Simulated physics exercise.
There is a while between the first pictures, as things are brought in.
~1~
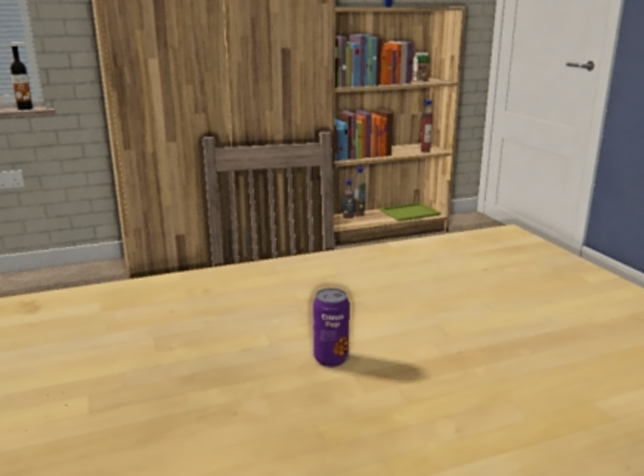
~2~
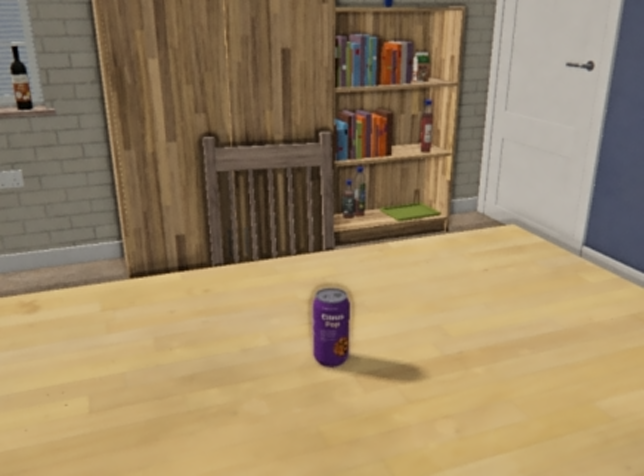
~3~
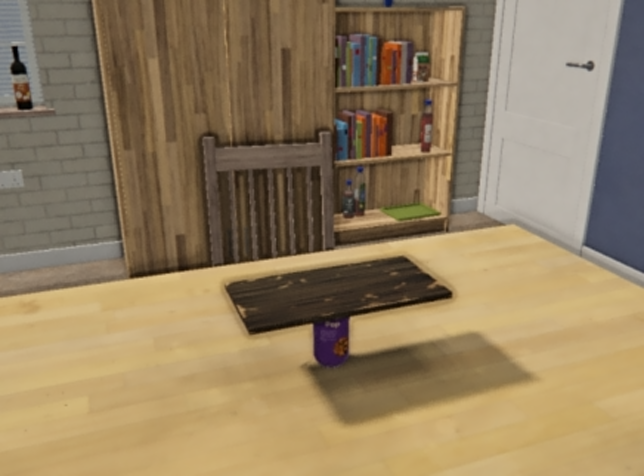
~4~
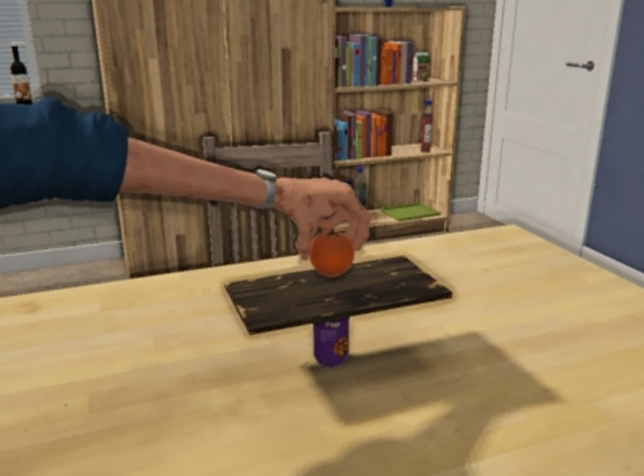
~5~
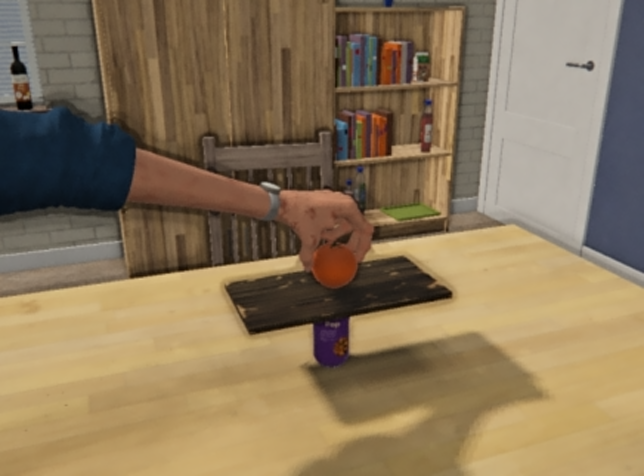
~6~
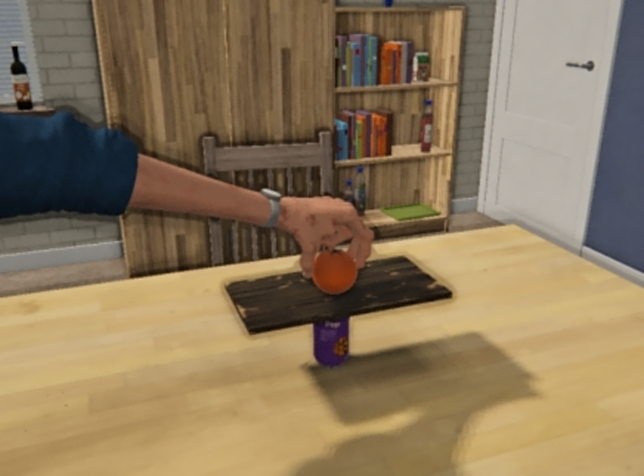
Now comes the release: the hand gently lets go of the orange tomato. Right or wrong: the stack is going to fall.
Wrong, it stays up.
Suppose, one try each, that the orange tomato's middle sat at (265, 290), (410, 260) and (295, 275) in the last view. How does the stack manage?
So, first it tips over, next it tips over, and last it stays steady.
Then, 0.20 s after the last picture, nothing has stirred.
Then, 0.50 s after the last picture, orange tomato resting near (334, 272).
At rest, all 3 in place. Seen from the same camera at the end, orange tomato near (334, 272). The stack stays up.
